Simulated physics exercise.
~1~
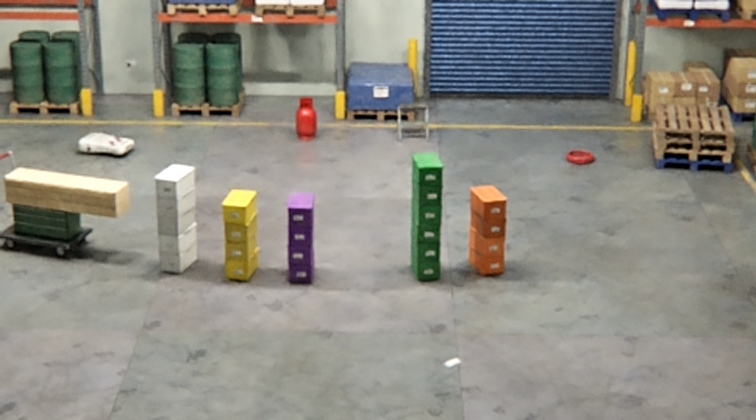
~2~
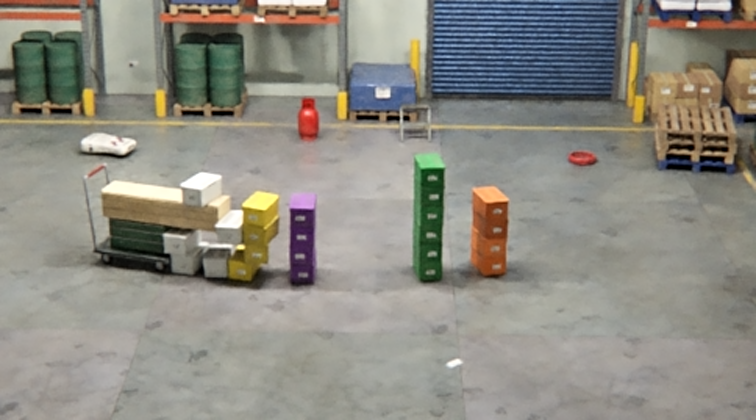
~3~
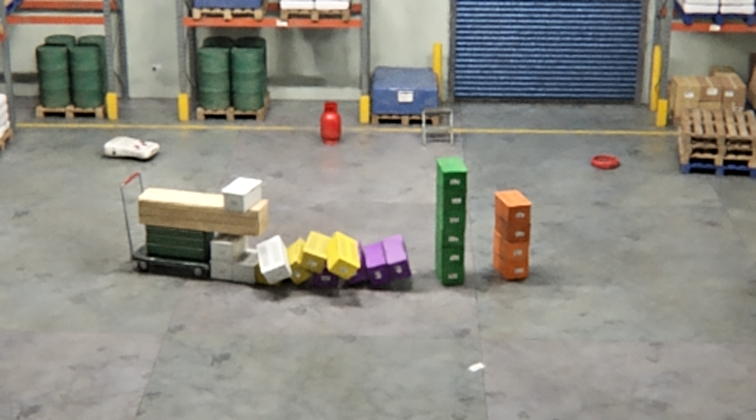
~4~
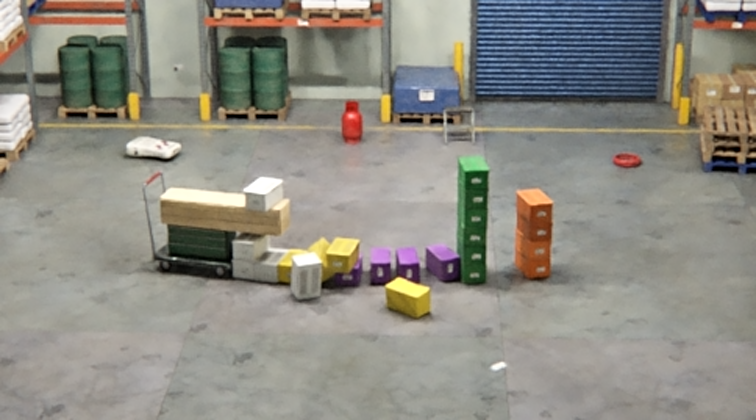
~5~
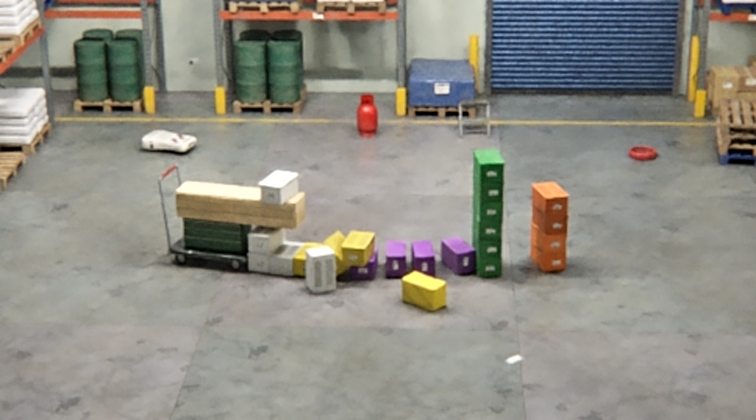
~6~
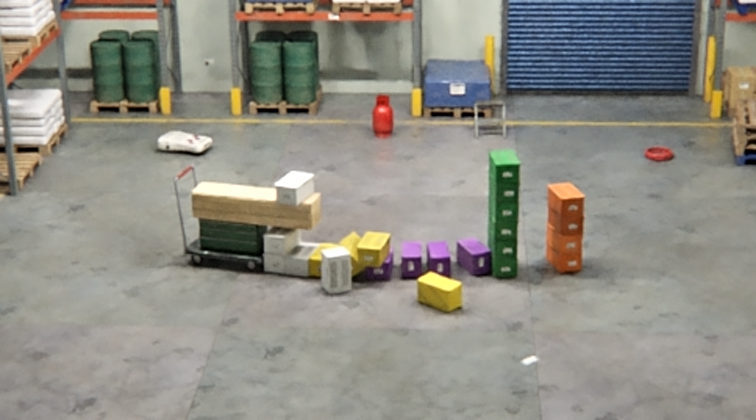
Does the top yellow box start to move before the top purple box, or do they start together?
The top yellow box starts to move first, pushed right while the purple pile still stands in place, and the top purple box moves only afterwards.
